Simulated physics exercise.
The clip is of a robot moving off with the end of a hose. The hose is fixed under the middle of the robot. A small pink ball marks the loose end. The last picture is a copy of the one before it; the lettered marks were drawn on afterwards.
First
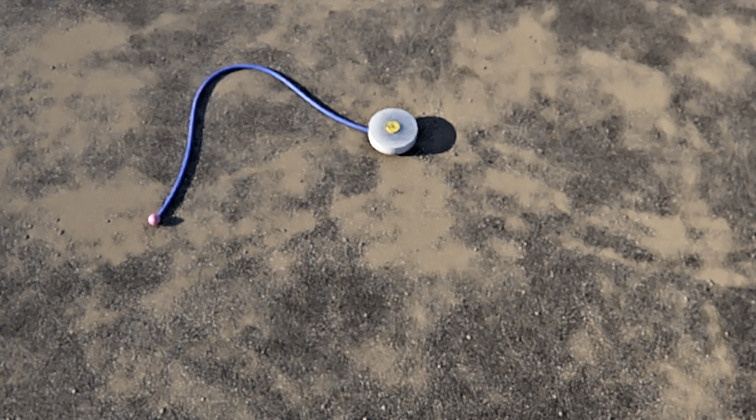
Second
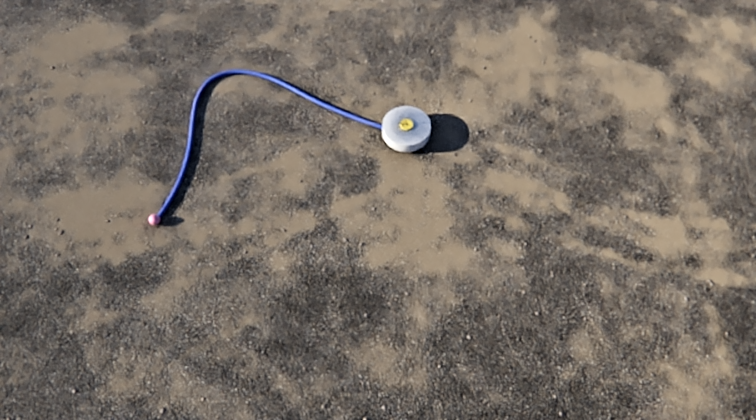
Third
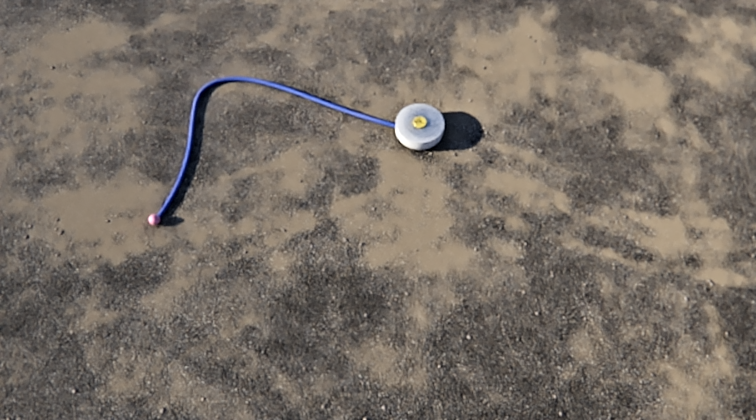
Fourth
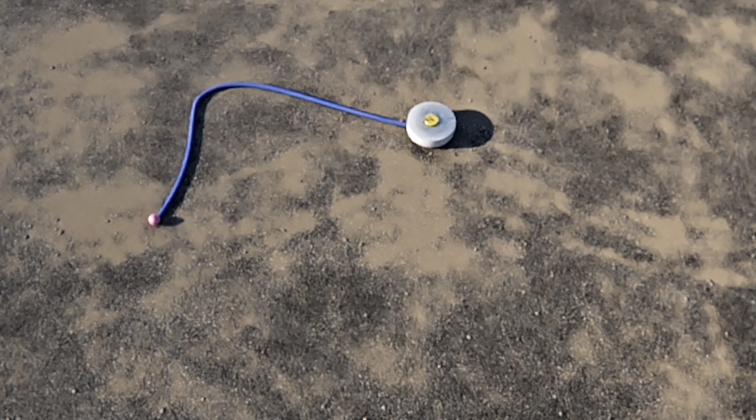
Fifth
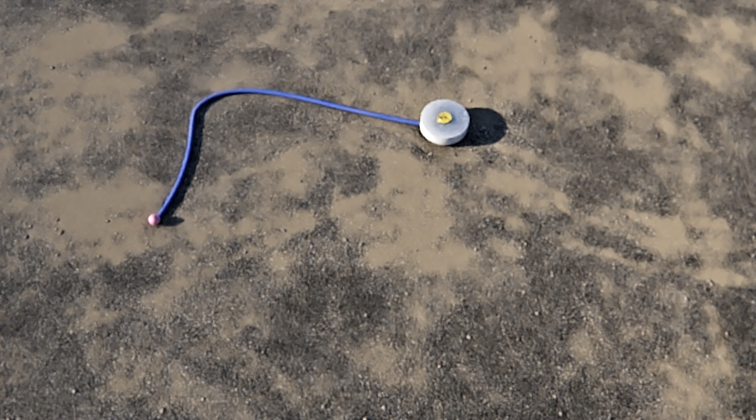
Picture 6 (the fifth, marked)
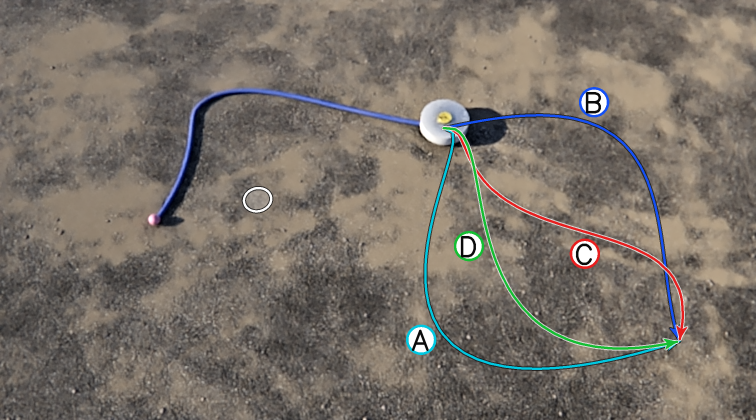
A round white robot moves right, pulling one end of a curved blue hose straighter.
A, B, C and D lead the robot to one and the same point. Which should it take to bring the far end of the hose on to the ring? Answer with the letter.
Route D brings it to the ring.
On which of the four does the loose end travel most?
That is B.
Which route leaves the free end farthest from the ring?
B.
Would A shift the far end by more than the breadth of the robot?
On that route, yes.
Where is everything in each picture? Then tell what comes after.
In the first picture, free end (154, 220); robot (393, 132).
In the second picture, robot (406, 130); free end (154, 220).
In the third picture, robot (420, 127); free end (154, 220).
In the fourth picture, robot (431, 125); free end (154, 220).
In the fifth picture, robot (444, 123); free end (154, 220).
On the marked copy, A from (444, 128) via (439, 329) to (679, 341); B from (444, 128) via (631, 152) to (679, 339); C from (444, 128) via (566, 226) to (680, 339); D from (444, 128) via (502, 274) to (677, 342); the ring at (258, 200).
With D. Early on, robot (488, 225), middle of the hose (311, 134), free end (155, 219).
Further on, robot (570, 336), middle of the hose (373, 223), free end (177, 195).
At the end, robot (683, 338), middle of the hose (452, 272), free end (257, 196); the free end is on the ring.
As for the rest, A leaves the free end at (248, 217); B leaves the free end at (309, 150); C leaves the free end at (279, 180).
